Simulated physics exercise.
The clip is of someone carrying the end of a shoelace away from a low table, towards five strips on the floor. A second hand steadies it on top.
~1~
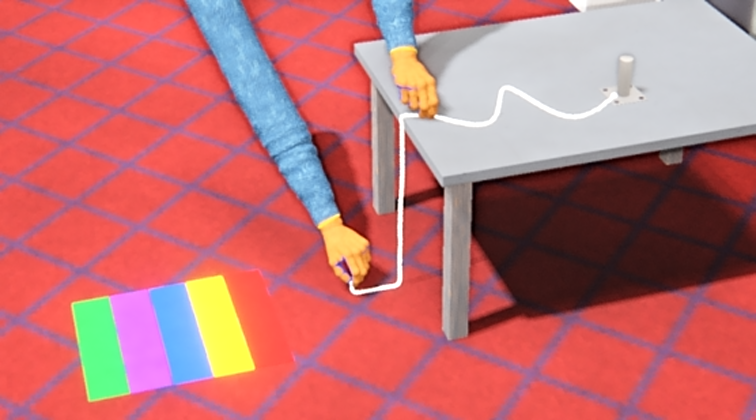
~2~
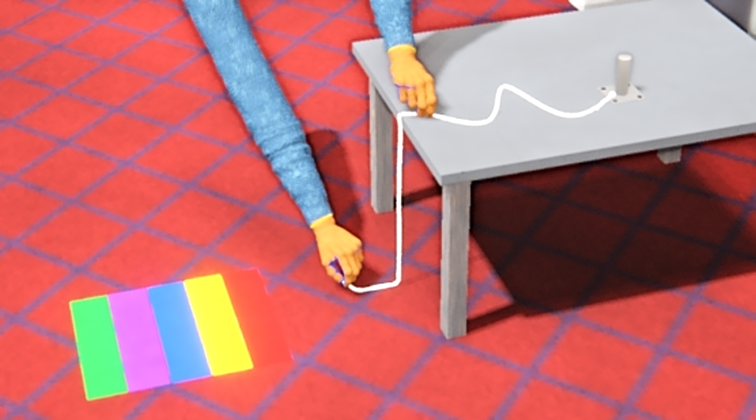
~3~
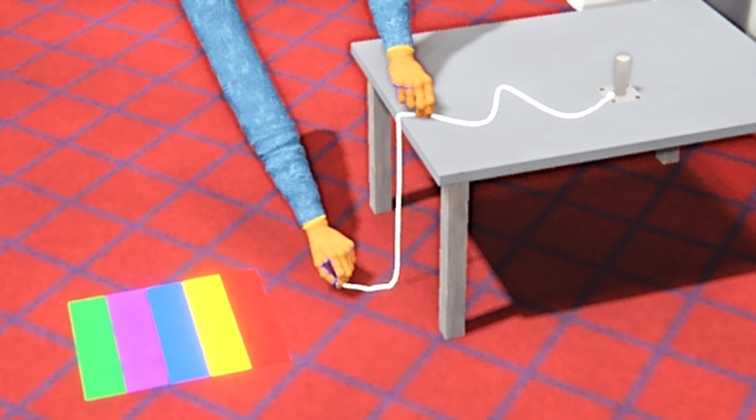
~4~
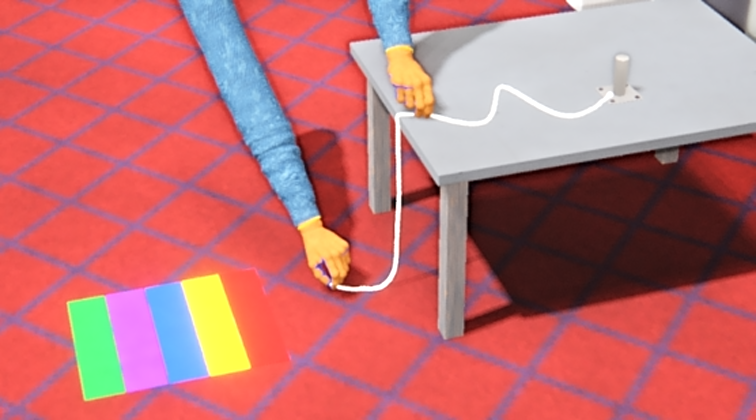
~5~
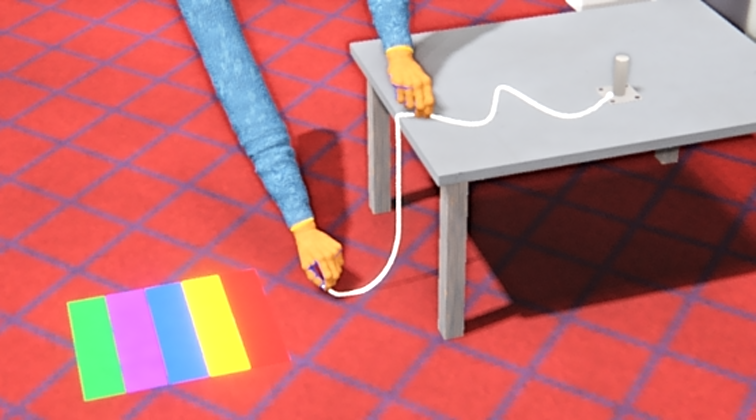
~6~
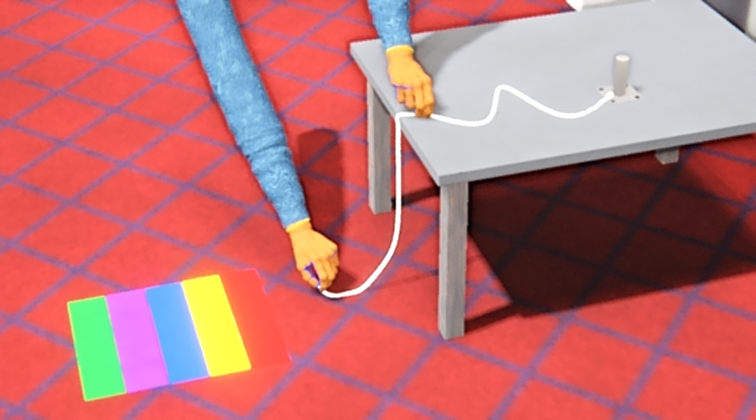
A white shoelace end, held low by one hand, moving slightly left above red carpet while another hand stays at the table edge.
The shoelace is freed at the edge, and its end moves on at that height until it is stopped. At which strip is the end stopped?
The green one.
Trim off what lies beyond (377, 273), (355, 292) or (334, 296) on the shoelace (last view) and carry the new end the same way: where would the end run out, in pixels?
Near (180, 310), (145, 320) and (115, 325).
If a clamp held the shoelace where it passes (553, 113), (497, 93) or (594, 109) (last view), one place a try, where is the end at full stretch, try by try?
About (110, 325), (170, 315) and (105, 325).
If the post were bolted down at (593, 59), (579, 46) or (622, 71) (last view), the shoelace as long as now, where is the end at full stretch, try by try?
Try by try, around (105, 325), (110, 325) and (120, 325).
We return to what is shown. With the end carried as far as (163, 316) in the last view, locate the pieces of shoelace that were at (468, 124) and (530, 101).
About (393, 154), and the other about (502, 111).
Soon after, end near (163, 316); over blue.
After that, end near (117, 324); over purple.
At the stop, end near (90, 329); over green. It halts on the green strip.
